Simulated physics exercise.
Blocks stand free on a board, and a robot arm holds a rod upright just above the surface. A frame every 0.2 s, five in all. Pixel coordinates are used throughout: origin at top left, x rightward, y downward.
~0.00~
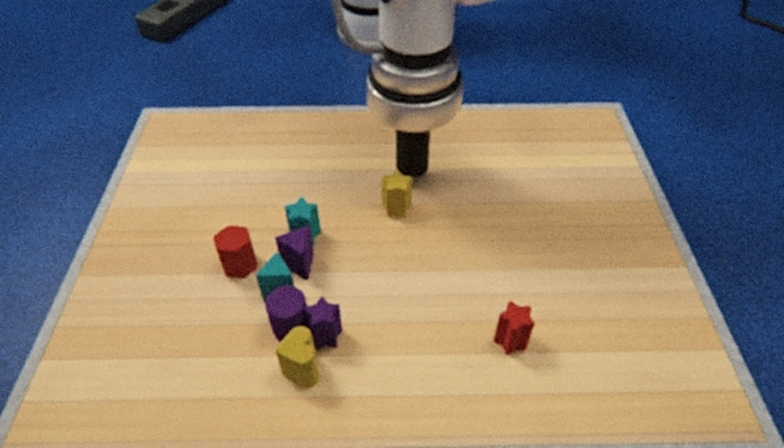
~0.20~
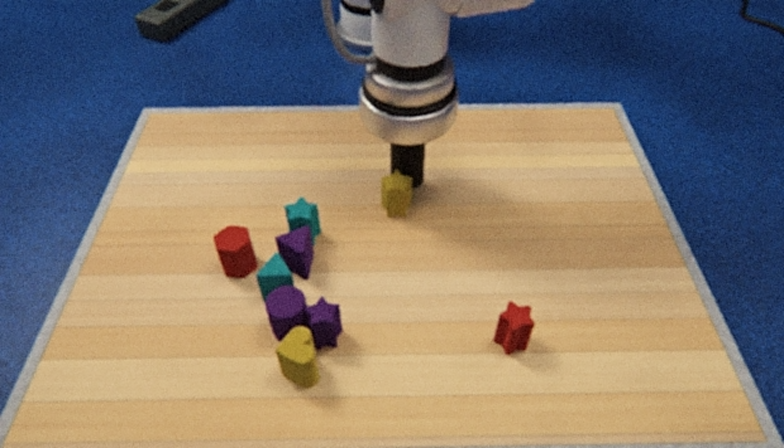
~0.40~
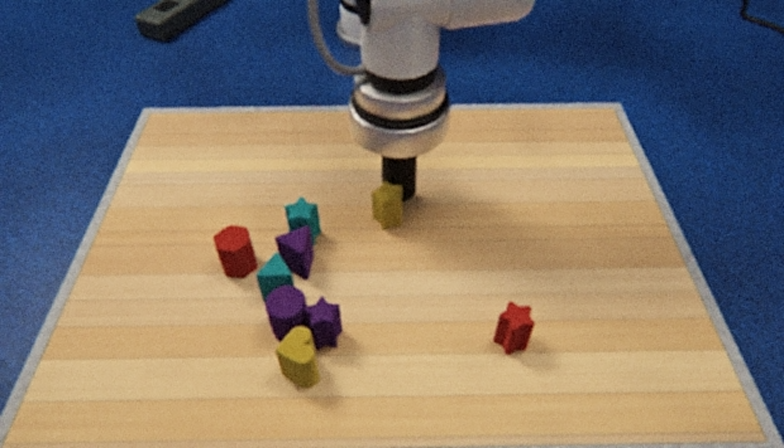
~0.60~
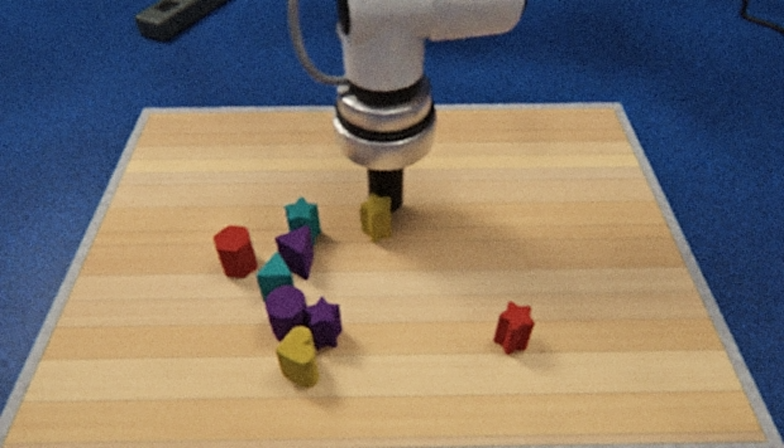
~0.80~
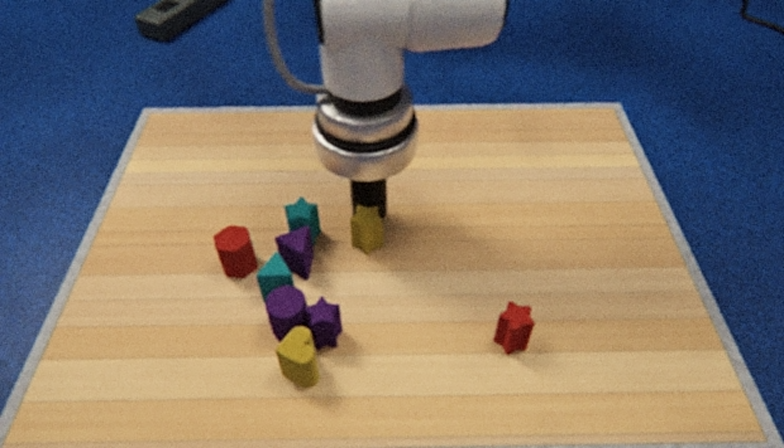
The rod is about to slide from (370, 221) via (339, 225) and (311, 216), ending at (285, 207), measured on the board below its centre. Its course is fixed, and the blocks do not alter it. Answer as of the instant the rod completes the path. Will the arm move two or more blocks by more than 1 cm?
It seems not.
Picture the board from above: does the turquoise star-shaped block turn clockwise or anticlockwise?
Watching from overhead, you'd notice the turquoise star-shaped block rotating counter-clockwise.
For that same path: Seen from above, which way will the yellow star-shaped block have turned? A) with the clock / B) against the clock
My pick is B.
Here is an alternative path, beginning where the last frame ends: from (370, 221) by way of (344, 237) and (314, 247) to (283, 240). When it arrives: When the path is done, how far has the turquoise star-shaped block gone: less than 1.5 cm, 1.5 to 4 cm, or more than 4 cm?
The block winds up beyond 4 cm from where it is now.
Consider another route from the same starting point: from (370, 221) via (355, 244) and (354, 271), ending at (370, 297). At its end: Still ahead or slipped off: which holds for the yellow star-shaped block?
My prediction: In front.
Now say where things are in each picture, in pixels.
Rod tip at (412, 168); block tops, purple triangular block at (295, 238); turquoise star-shaped block at (300, 208); yellow star-shaped block at (397, 180), in the first frame.
Rod at (407, 180); blocks unchanged, in the second frame.
Rod at (399, 192); yellow star-shaped block at (388, 191), in the third frame.
Rod at (386, 203); yellow star-shaped block at (377, 203), in the fourth frame.
Rod at (367, 215); purple triangular block at (295, 238); turquoise star-shaped block at (300, 208); yellow star-shaped block at (367, 215), in the fifth frame.
The first path, step by step. One third of the way, rod at (338, 216); yellow star-shaped block at (362, 217), turned 25° anticlockwise.
Two thirds of the way, rod at (310, 208); turquoise star-shaped block at (285, 209), turned 55° anticlockwise; yellow star-shaped block at (362, 217), turned 25° anticlockwise.
At the end, rod at (283, 198); purple triangular block in place; turquoise star-shaped block at (283, 208), turned 65° anticlockwise; yellow star-shaped block at (362, 217), turned 25° anticlockwise.
